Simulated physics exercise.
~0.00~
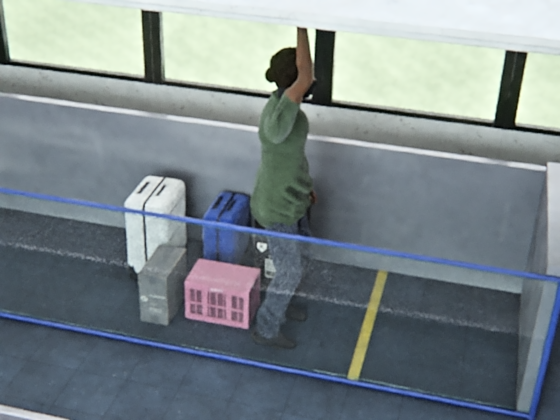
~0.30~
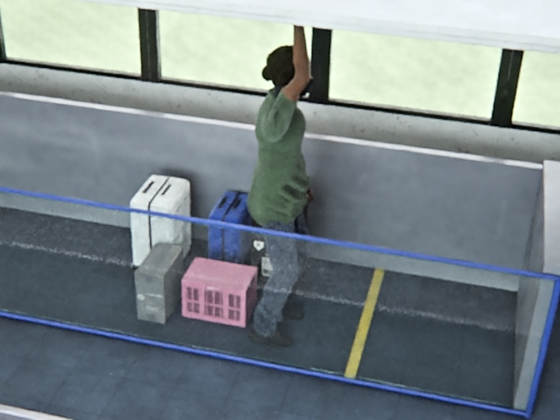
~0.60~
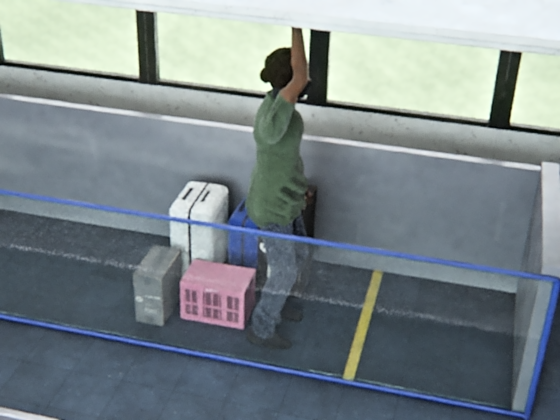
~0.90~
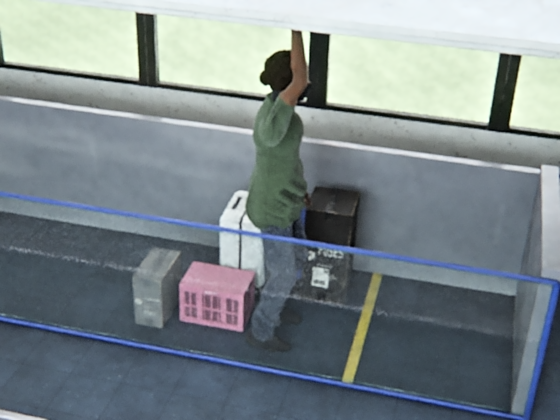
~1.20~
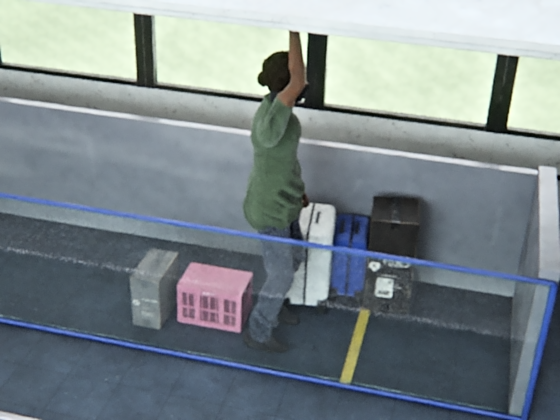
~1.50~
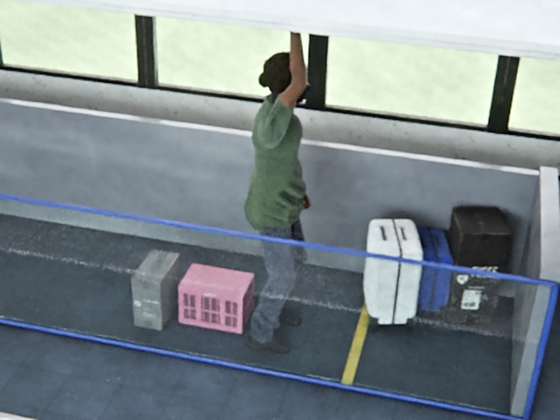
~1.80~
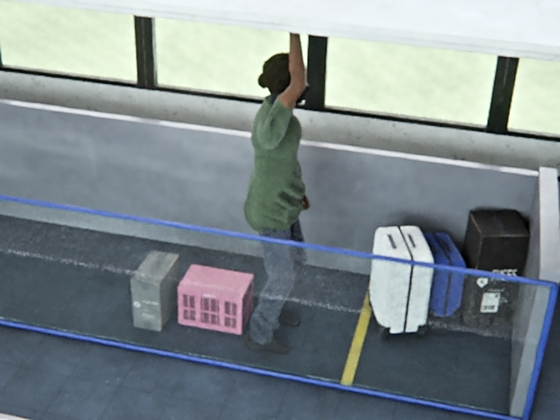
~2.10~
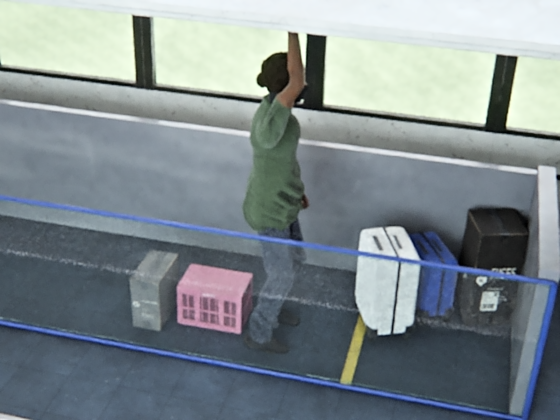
A person in a green shirt stood still with an arm raised while a white case, a blue case and a black bag slid right past the yellow line, the white one shifting back slightly, as the grey box and pink crate stayed put.
